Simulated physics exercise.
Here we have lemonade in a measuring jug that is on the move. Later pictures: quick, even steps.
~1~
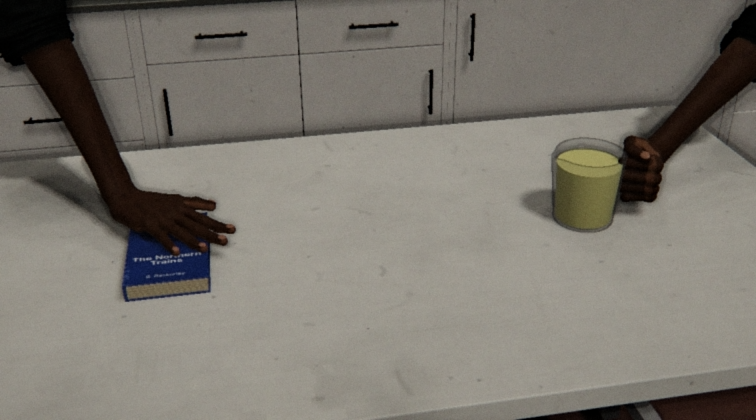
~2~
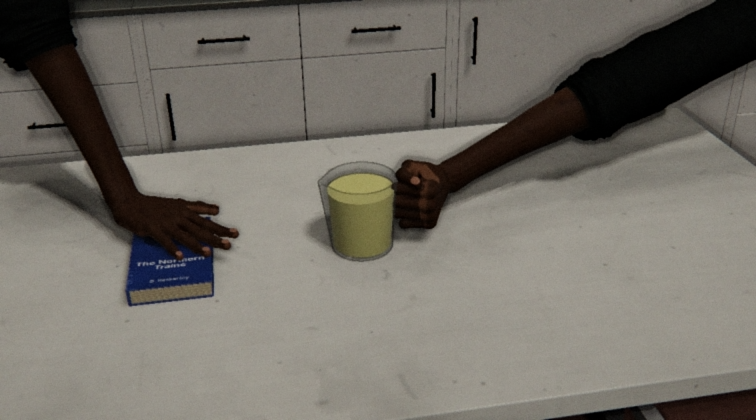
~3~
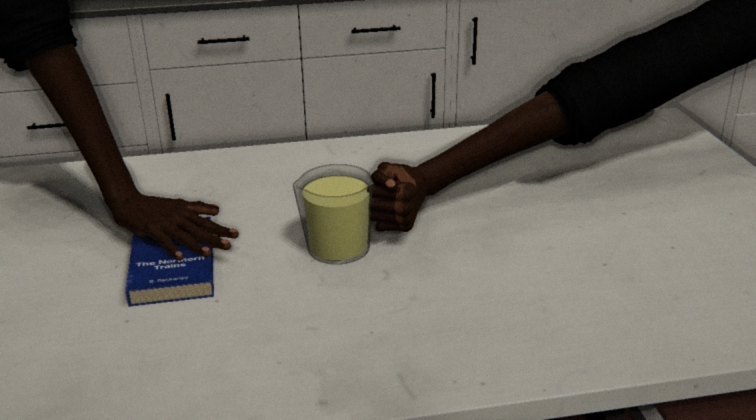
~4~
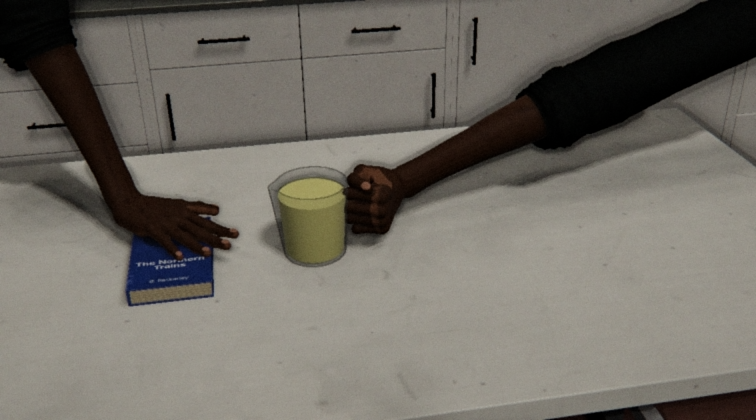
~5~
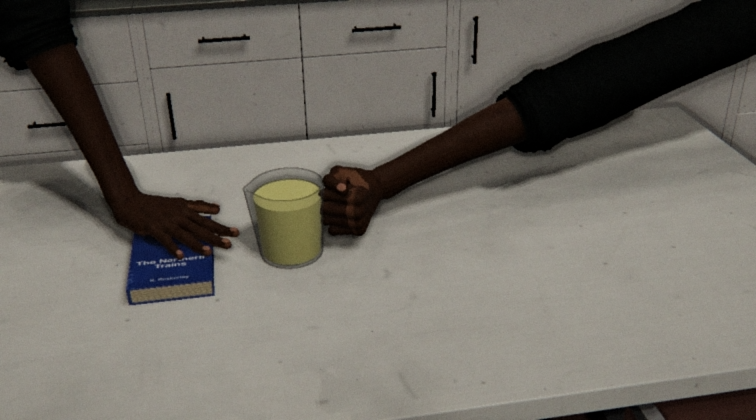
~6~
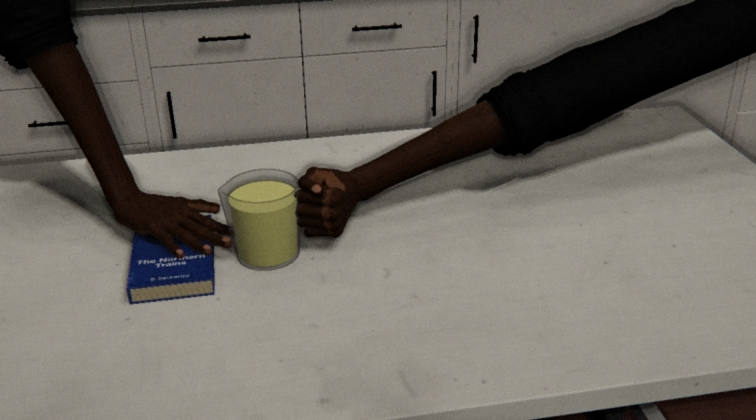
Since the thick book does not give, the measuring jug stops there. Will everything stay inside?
No, some gets out.
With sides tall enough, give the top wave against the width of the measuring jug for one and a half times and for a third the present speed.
You'd get a wave of 55 per cent in the first case and 15 per cent in the second.
Next, the measuring jug meets the thick book.
After that, the lemonade surges up the wall; it has slopped over.
Finally, the measuring jug stands at the thick book; it has slopped over.
